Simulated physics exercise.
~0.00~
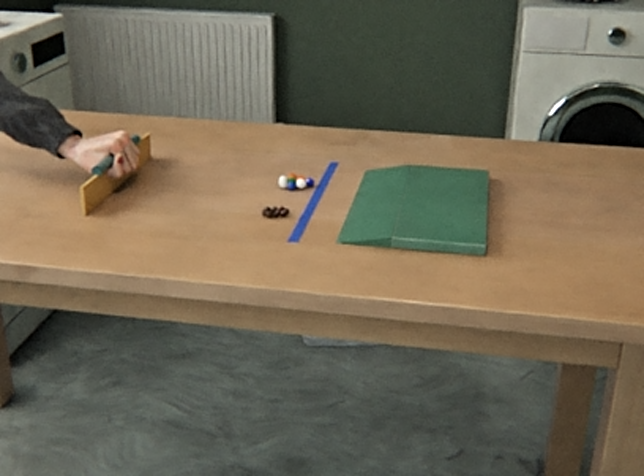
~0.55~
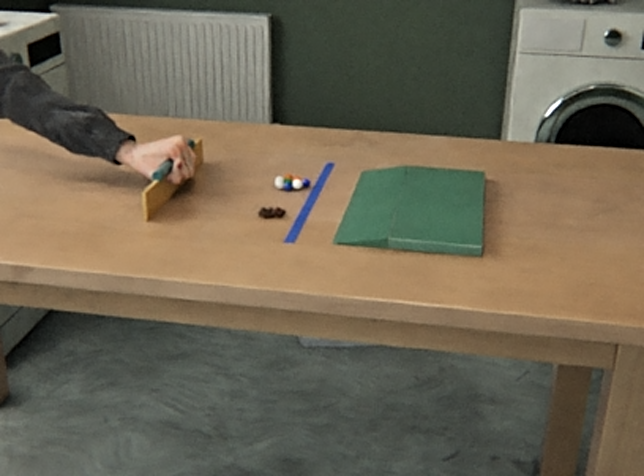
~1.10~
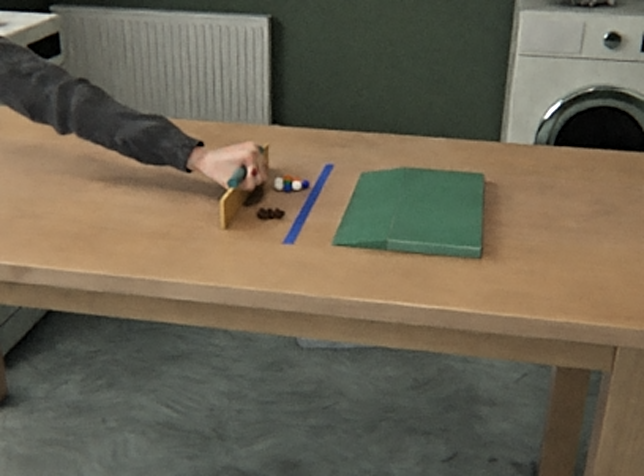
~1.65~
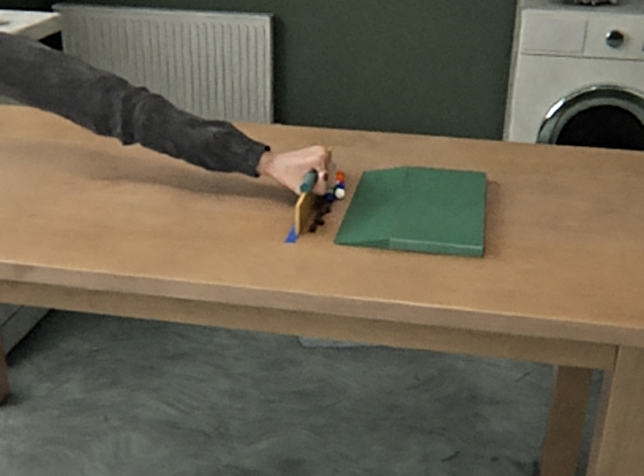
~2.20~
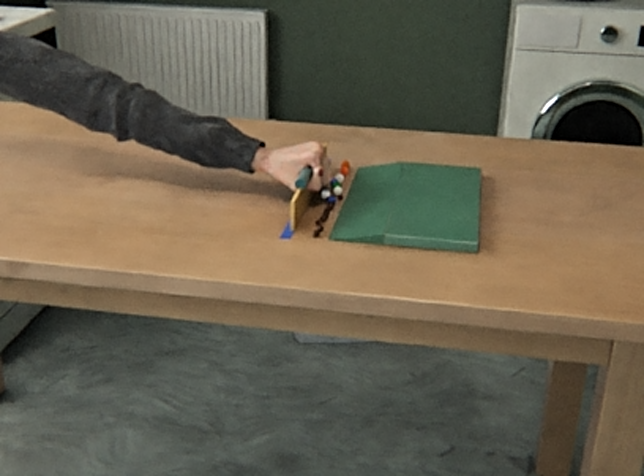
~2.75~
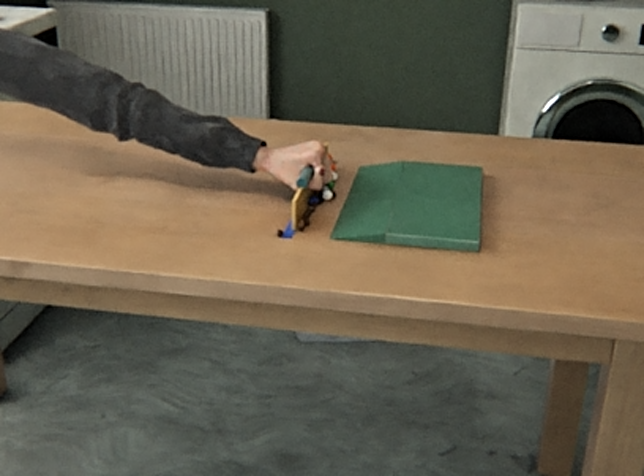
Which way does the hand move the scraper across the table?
The hand moves the scraper to the right, toward the blue tape and the green ramp.
